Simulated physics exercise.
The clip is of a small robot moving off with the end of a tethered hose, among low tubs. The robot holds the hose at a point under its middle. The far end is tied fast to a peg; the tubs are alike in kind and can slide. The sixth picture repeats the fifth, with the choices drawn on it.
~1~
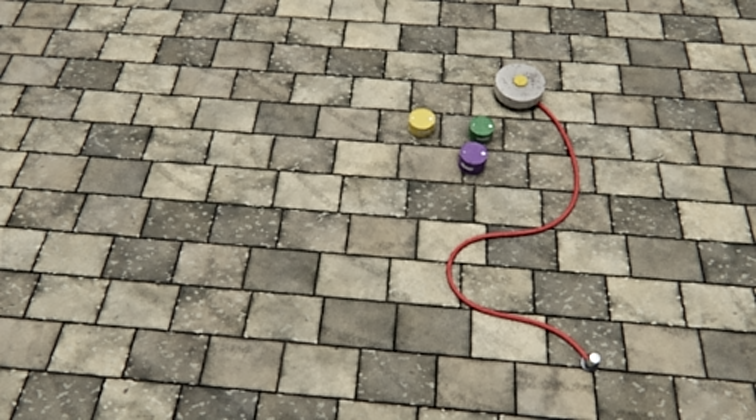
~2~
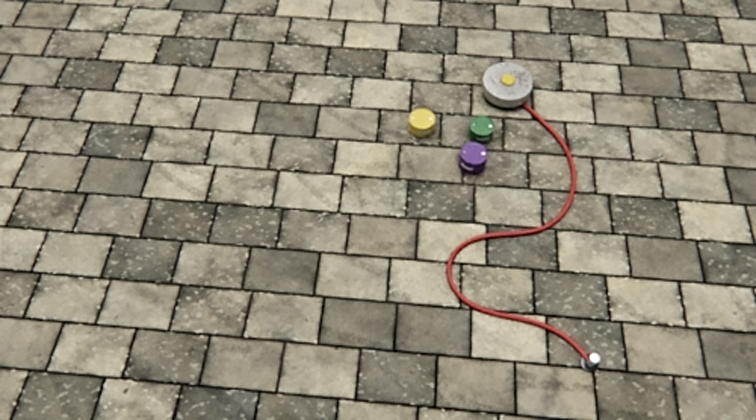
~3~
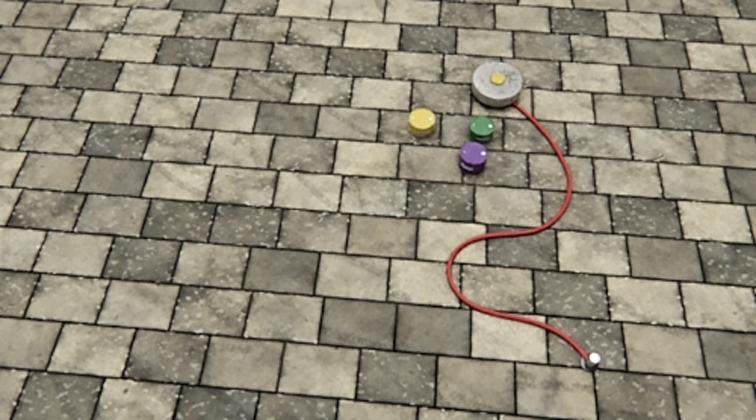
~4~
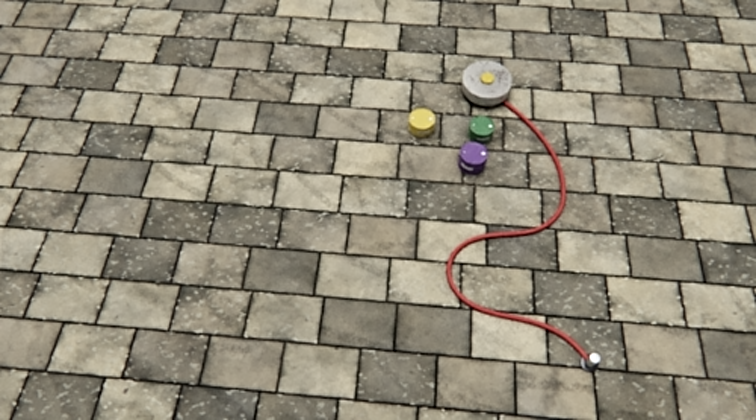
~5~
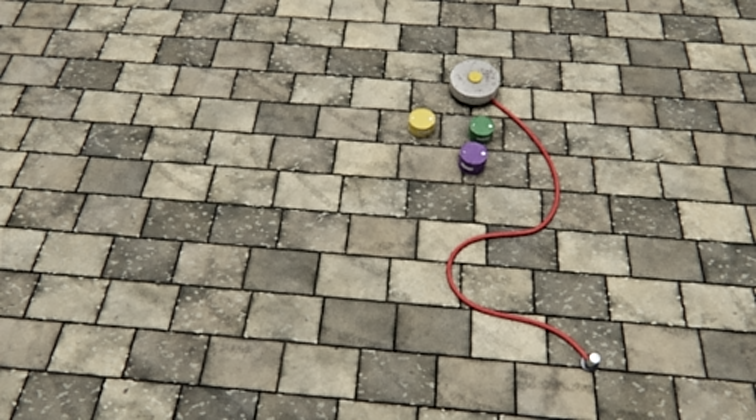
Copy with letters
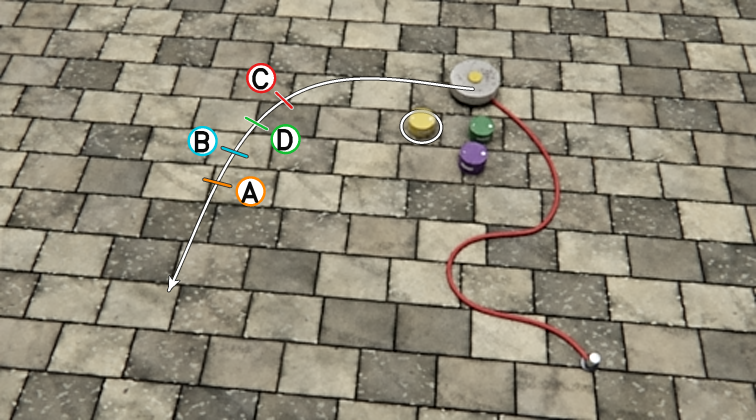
A round grey robot slides slowly left across stone paving, trailing a curving red hose behind yellow, green and purple tubs.
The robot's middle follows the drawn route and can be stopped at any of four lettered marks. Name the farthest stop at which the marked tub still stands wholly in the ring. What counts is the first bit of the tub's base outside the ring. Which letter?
Mark C.
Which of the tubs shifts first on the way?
The green tub.
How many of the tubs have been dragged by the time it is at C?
One.
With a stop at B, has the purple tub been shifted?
Yes.
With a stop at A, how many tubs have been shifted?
Three.
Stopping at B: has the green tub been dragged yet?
By then, yes.
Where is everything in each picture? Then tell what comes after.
Robot (519, 87); peg (592, 361); green tub (481, 130), in the first picture.
Robot (507, 86); yellow tub (422, 123), in the second picture.
Robot (496, 85); green tub (481, 130), in the third picture.
Robot (486, 84); yellow tub (422, 123), in the fourth picture.
Robot (474, 83); green tub (481, 130); purple tub (473, 158); yellow tub (422, 123), in the fifth picture.
On the copy, A at (217, 183); B at (235, 152); C at (284, 100); D at (256, 123); the ring at (421, 127); the route from (473, 89) via (275, 107) to (169, 290).
On C. First, robot (406, 75); yellow tub (422, 123).
Then, robot (336, 75); yellow tub (422, 123).
Finally, robot (283, 95); green tub (469, 139); yellow tub (422, 123); the yellow tub is still in its ring.
By contrast, A drags the ringed tub to (402, 163); B drags the ringed tub to (408, 150); D drags the ringed tub to (412, 140).
